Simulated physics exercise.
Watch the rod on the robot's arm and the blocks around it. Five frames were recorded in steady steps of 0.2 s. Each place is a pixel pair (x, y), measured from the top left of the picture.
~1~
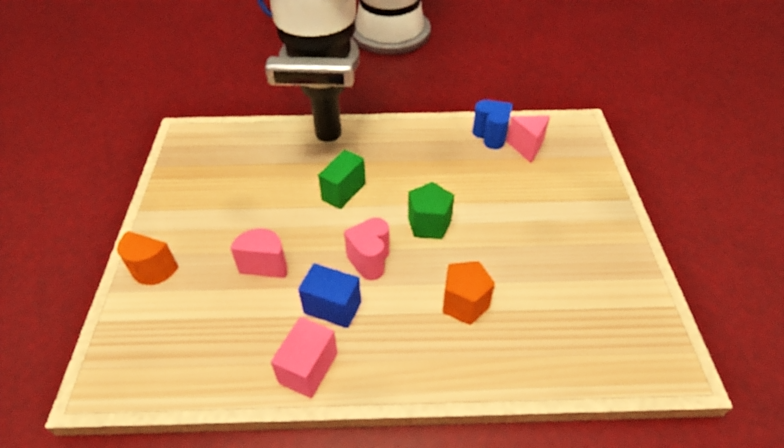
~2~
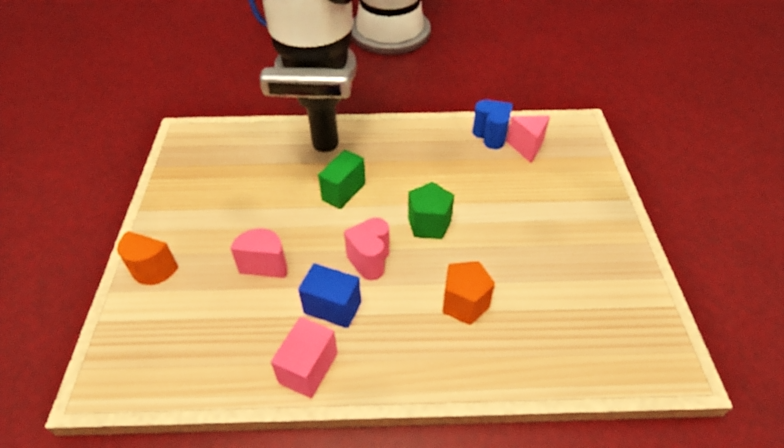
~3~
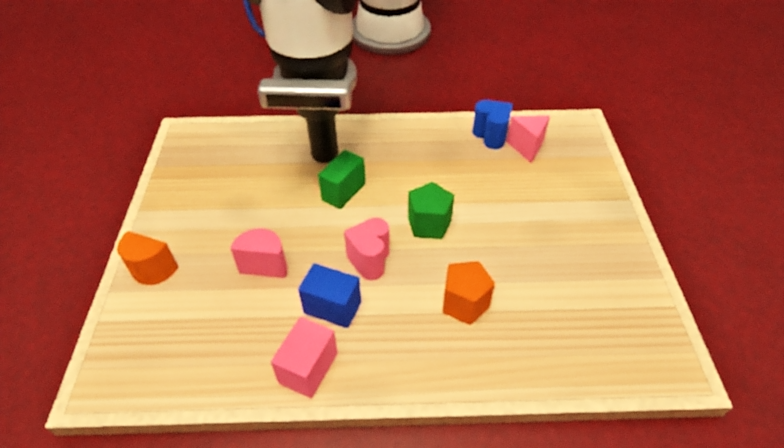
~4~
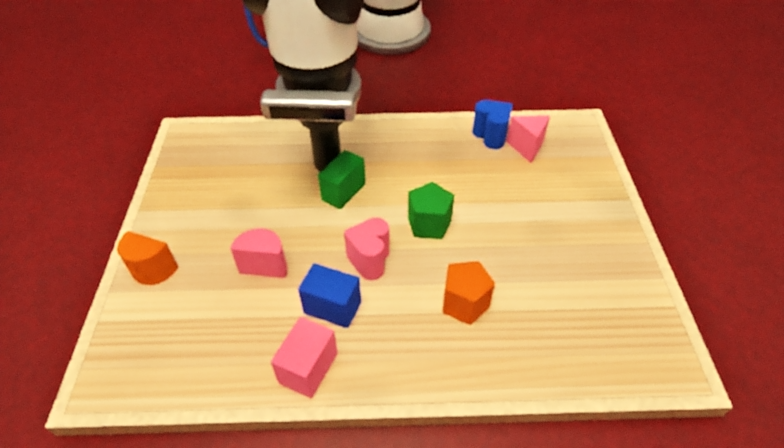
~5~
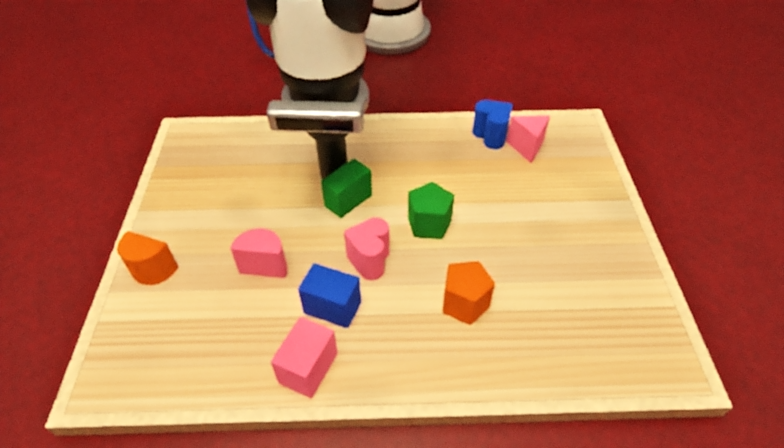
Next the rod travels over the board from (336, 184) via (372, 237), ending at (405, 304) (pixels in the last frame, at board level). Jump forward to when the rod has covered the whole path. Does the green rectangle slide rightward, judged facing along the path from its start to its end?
Yes, it checks out.
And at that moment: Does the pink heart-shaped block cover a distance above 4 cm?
Answer: Yes.
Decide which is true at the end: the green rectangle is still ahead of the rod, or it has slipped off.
Once the path is finished, the green rectangle still sits ahead of the rod.
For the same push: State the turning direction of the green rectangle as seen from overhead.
With the clock.
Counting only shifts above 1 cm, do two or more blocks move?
The answer is yes.
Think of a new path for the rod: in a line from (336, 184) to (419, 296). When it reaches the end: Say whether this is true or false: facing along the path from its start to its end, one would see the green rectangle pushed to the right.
That is true.
The first path, step by step. One third of the way, rod (359, 209); green rectangle (367, 213), turned 25° clockwise; pink heart-shaped block (370, 239).
Two thirds of the way, rod (383, 250); green rectangle (389, 258), turned 40° clockwise; pink heart-shaped block (381, 287), turned 30° clockwise.
At the end, rod (405, 296); green rectangle (405, 310), turned 70° clockwise; pink heart-shaped block (381, 337), turned 55° clockwise; orange pentagonal block not moved.
